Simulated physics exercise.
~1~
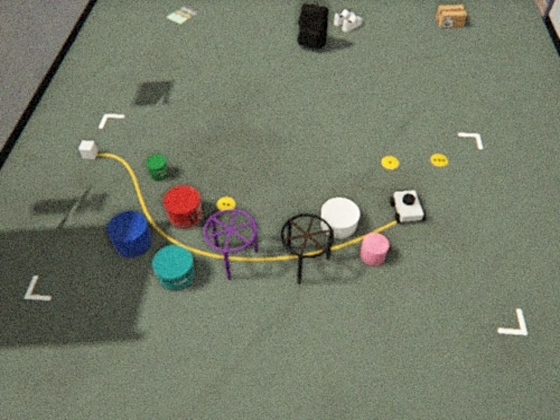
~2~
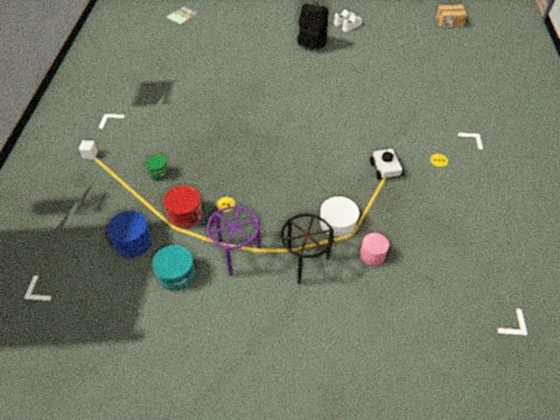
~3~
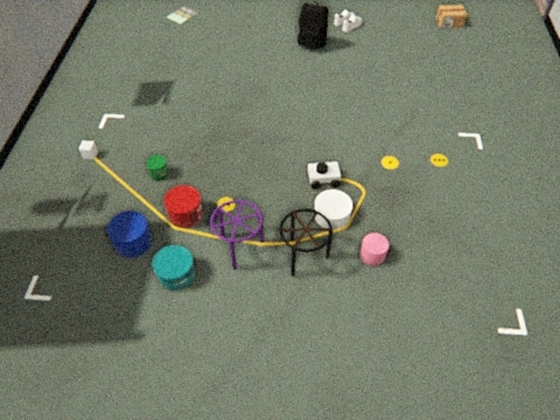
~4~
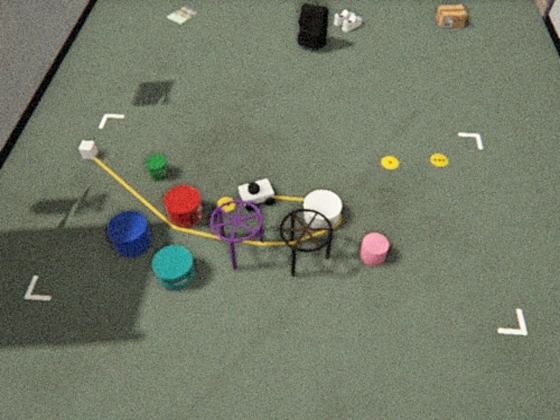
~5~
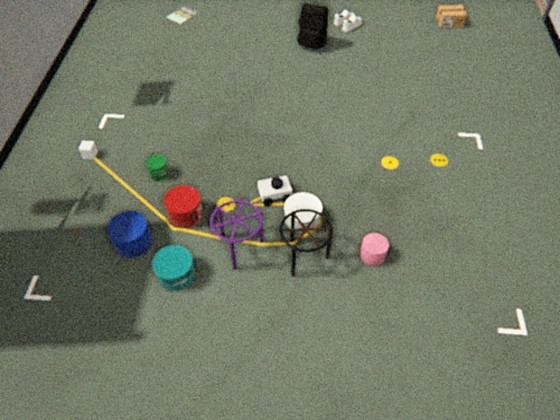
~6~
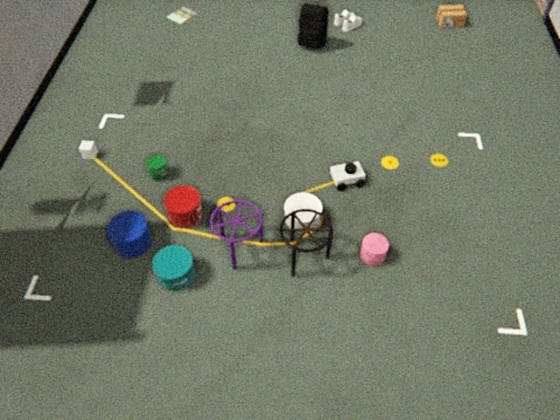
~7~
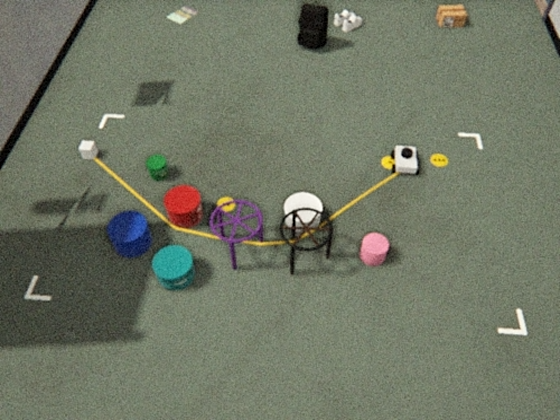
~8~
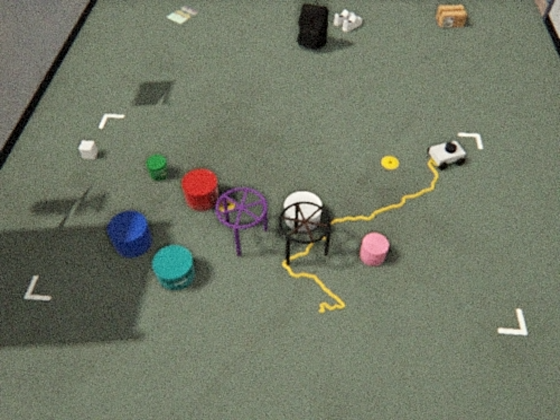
On a hallway floor, a small cart drags a yellow cord, shifting bins and stools before it unplugs.
